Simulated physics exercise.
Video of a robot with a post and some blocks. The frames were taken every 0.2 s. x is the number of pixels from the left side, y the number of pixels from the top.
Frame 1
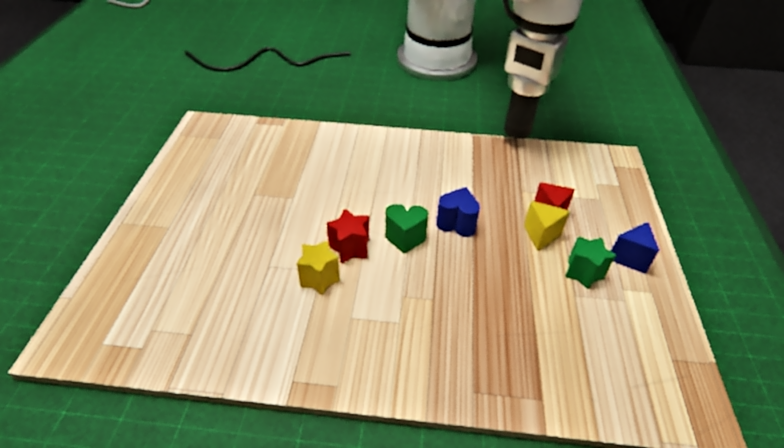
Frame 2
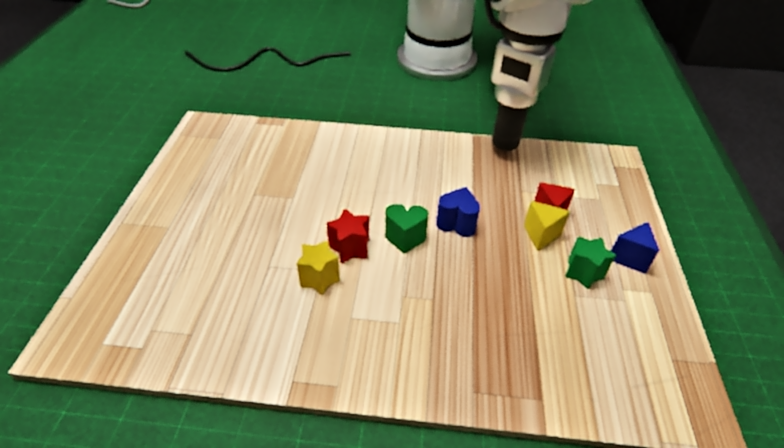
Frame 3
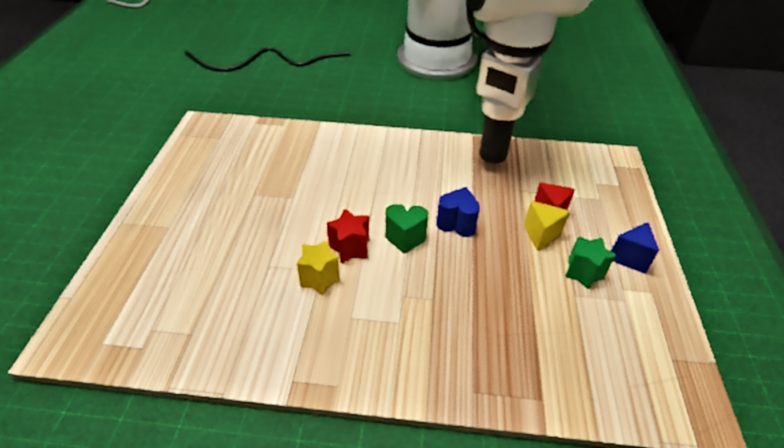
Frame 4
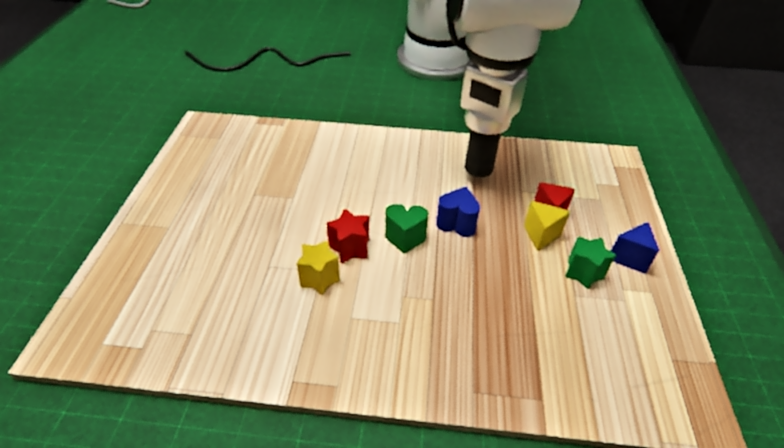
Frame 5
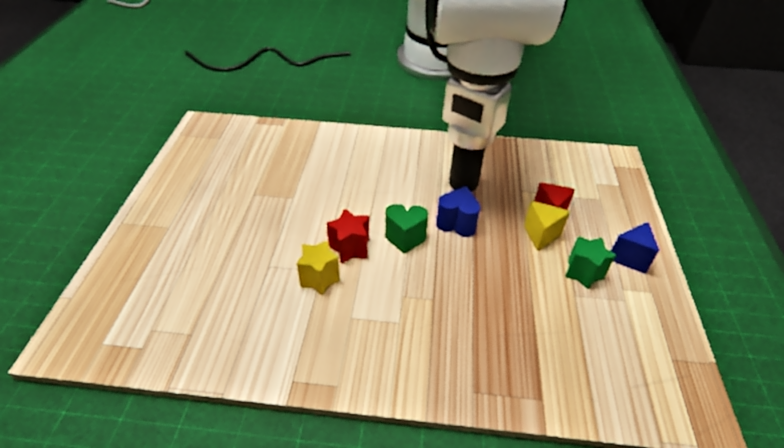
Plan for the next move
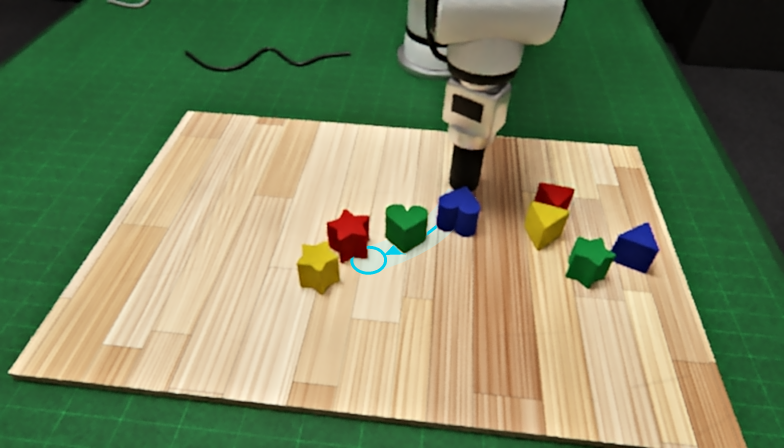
A white robot arm with a dark post at its tip moves over the far edge of a pale wooden board on a green gridded surface, seen from above at an angle. Red and yellow stars, green and blue hearts, red, yellow and blue triangular blocks, and a green star lie across the board. The post slides left and nearer, to just behind the blue heart, while blocks and camera stay still.
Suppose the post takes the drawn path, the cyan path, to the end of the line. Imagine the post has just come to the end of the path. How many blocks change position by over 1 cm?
Here I'd predict at least three blocks moving more than 1 cm.
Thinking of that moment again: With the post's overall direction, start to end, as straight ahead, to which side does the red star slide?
It moves over to the right.
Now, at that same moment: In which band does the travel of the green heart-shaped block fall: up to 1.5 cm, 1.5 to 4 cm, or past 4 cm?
I'd go with over 4 cm for this block.
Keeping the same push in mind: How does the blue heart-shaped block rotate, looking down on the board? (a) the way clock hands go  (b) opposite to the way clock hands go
I choose b.
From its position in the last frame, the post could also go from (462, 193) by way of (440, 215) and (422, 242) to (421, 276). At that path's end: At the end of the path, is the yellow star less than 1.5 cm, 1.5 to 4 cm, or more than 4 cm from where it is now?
Band: Under 1.5 cm.
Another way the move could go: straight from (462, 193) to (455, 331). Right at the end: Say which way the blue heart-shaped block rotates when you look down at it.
Looking from above, the answer is clockwise.
The line goes from (462, 193) through (443, 220) and (412, 243) to (369, 260).
On the path given first. One third of the way, post at (444, 211); blue heart-shaped block at (454, 224), turned 20° anticlockwise.
Two thirds of the way, post at (412, 234); red star at (339, 224); green heart-shaped block at (375, 223), turned 35° clockwise; blue heart-shaped block at (451, 236), turned 70° anticlockwise.
At the end, post at (368, 251); yellow star at (313, 256), turned 15° anticlockwise; red star at (303, 217), turned 25° clockwise; green heart-shaped block at (332, 231), turned 70° clockwise; blue heart-shaped block at (451, 236), turned 70° anticlockwise.
